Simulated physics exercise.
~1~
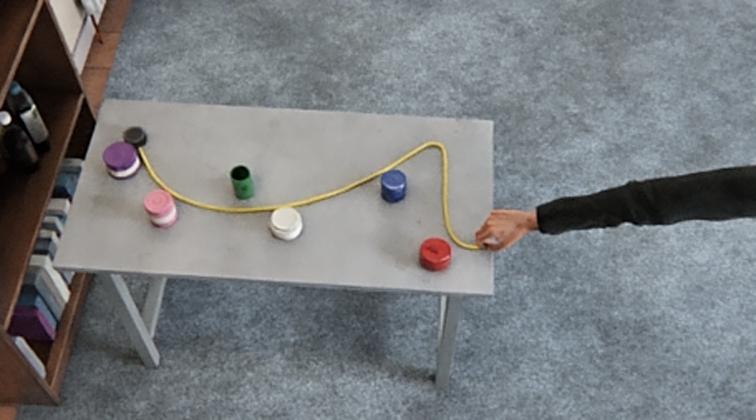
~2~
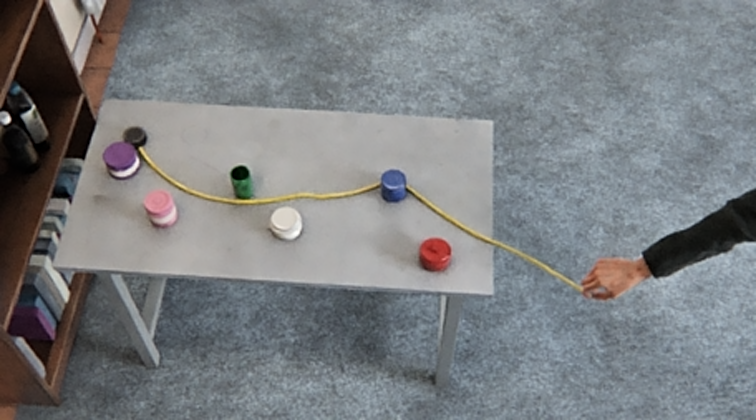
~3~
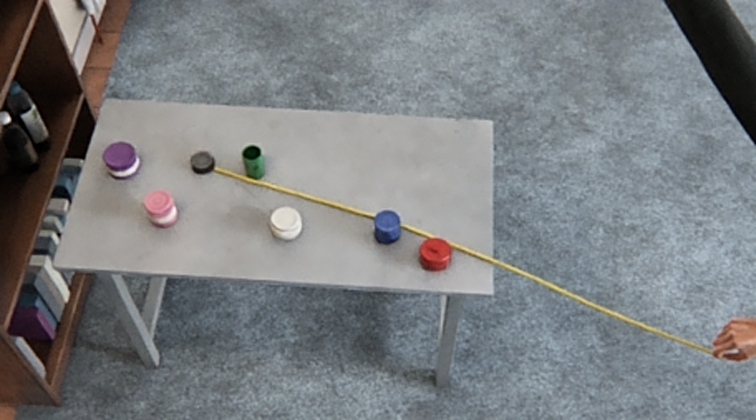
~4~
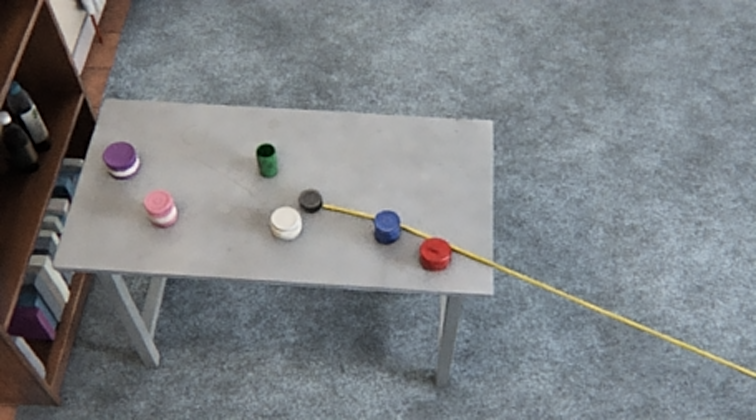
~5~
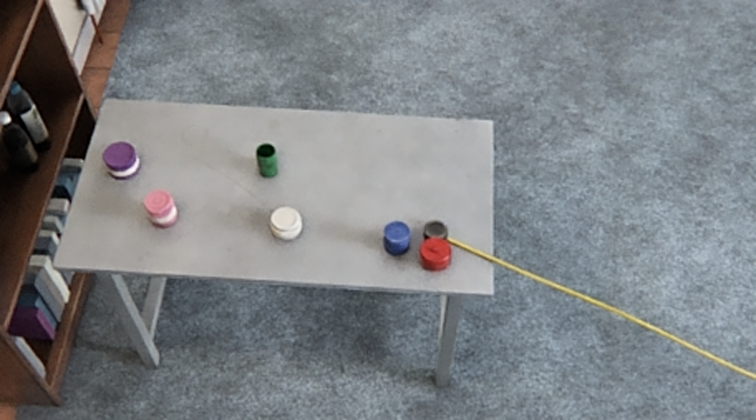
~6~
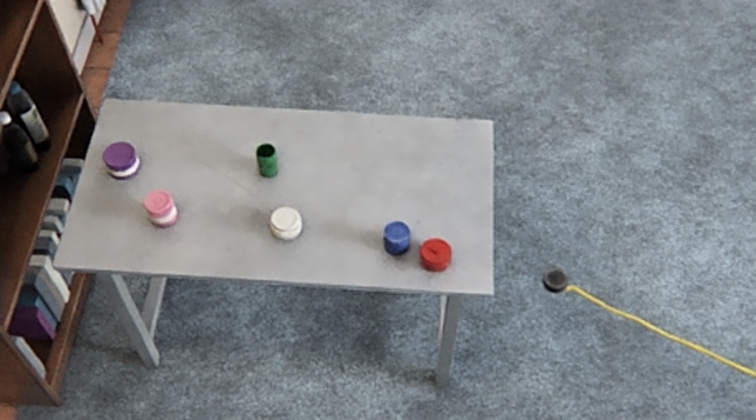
A black cable reel on a yellow lead sits at the left of a grey table, seen from above at a slant, among purple, pink, green, white, blue and red containers. A hand at the right draws the curved lead outward, and it straightens past the containers against the blue one. The reel slides right and downward as the green mug shifts slightly right and up, staying upright, and the blue tub moves toward the red pot. The reel passes between white and green, nudges blue again and goes behind red. Finally it leaves the table, the other containers still standing on top.
